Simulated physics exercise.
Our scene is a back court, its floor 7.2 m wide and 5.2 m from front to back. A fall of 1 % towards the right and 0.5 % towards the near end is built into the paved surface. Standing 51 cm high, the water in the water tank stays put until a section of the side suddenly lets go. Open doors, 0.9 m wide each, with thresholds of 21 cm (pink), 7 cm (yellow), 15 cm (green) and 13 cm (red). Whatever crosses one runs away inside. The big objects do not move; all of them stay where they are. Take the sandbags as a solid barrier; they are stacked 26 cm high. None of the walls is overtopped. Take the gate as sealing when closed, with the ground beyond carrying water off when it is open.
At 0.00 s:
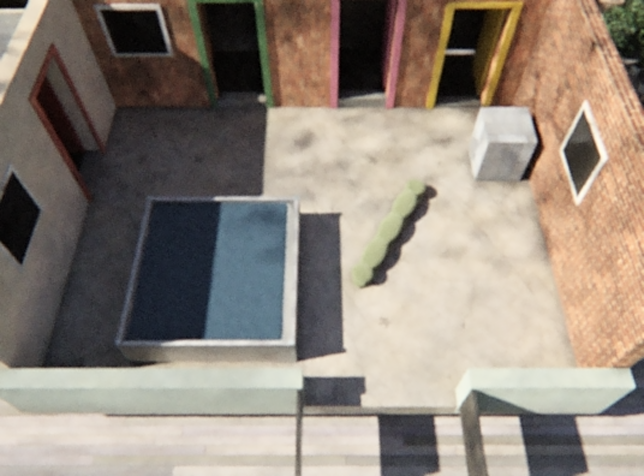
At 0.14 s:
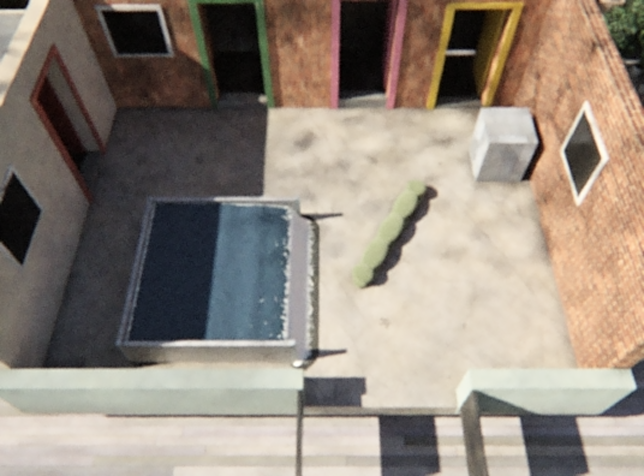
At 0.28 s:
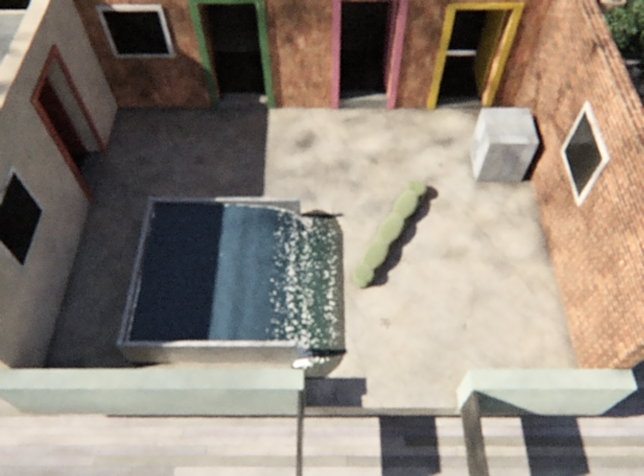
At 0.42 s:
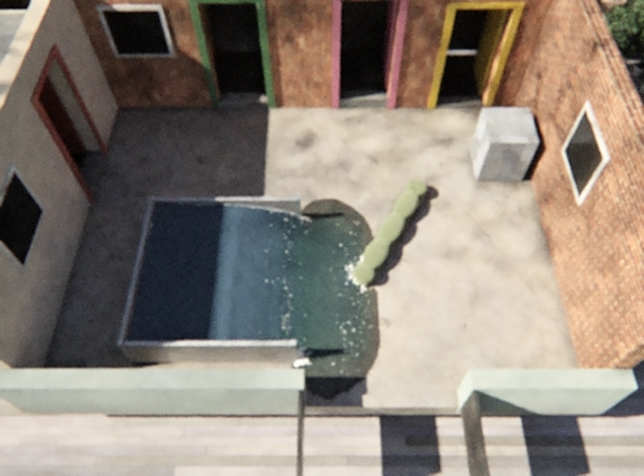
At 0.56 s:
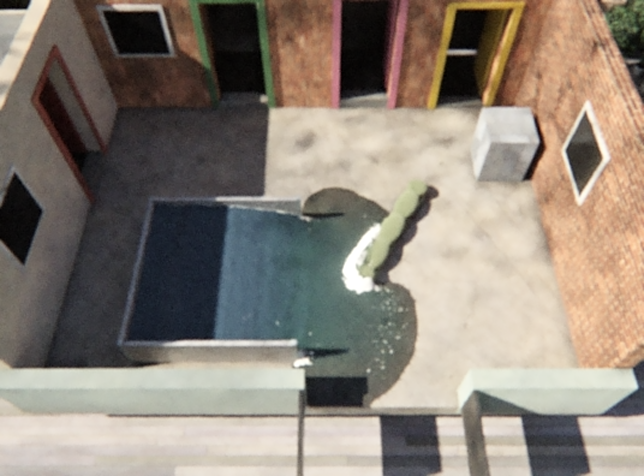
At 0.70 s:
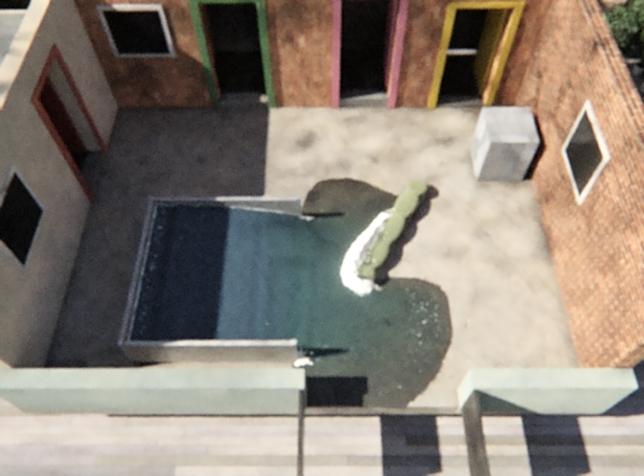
Water pouring from the right side of a raised tank, spreading across a paved courtyard and foaming white against a green barrier.
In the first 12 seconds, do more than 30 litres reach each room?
Result: At the pink door I expect the water to hold within the limit; at the yellow door I expect the water to rise above the limit; at the green door I expect the water to hold within the limit; at the red door I expect the water to hold within the limit.
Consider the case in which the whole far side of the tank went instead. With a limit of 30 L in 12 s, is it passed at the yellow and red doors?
Versus the limit - yellow: Exceeded, red: Within.
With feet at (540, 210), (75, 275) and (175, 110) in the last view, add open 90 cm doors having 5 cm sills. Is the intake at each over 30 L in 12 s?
Taking them in order, the first gets enough, the second too little and the third too little.
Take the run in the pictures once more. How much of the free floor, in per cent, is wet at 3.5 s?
Roughly 55 % of the floor is wet.
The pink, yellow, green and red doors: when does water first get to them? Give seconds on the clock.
So pink at 2.0 s, yellow at 2.0 s, green at 3.2 s, and red at 6.0 s.
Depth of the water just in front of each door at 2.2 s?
Pink 12 cm, yellow 12 cm, green 0 cm, red 0 cm.
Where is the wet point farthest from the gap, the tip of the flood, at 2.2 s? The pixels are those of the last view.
About (482, 108) in the last view.
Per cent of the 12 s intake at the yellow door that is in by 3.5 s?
Around 20 percent.
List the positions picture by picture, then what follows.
The first picture shows still water, 51 cm deep, in the water tank at (216, 268).
In the second picture, water pours out at (295, 280) and has run 1.2 m, to (306, 362); typically 6 cm deep outside, 51 cm at the water tank's back.
In the third picture, the front is at a hidden place, 1.3 m from the gap at (295, 281); 1.4 m2 of floor is under water; 51 cm left at the back of the water tank.
In the fourth picture, the front is at (332, 203), 1.6 m from the gap at (296, 281); 2.7 m2 of floor is under water; 51 cm left at the back of the water tank.
In the fifth picture, the front is at a hidden place, 1.9 m from the gap at (296, 281); 3.9 m2 of floor is under water; 50 cm left at the back of the water tank.
In the sixth picture, the front is at (442, 345), 2.2 m from the gap at (296, 281); 5.1 m2 of floor is under water; 44 cm left at the back of the water tank.
After 1.4 s water covers 30 % of the floor and is deepest (36 cm) near (349, 280); pink door not reached, yellow door not reached, green door not reached, red door not reached.
After 2.2 s water covers 45 % of the floor and is deepest (36 cm) near (570, 388); pink door 12 cm at the sill, 0 L in, yellow door 12 cm at the sill, 1 L in, green door not reached, red door not reached.
After 3.5 s water covers 55 % of the floor and is deepest (25 cm) near (570, 388); pink door 17 cm at the sill, 0 L in, yellow door 11 cm at the sill, 15 L in, green door 3 cm at the sill, 0 L in, red door not reached.
After 7.0 s water covers 80 % of the floor and is deepest (14 cm) near (517, 130); pink door 10 cm at the sill, 0 L in, yellow door 12 cm at the sill, 53 L in, green door 5 cm at the sill, 0 L in, red door 3 cm at the sill, 0 L in.
After 12.0 s water covers 95 % of the floor and is deepest (8 cm) near (81, 387); pink door 3 cm at the sill, 0 L in, yellow door 6 cm at the sill, 68 L in, green door 3 cm at the sill, 0 L in, red door 5 cm at the sill, 0 L in.
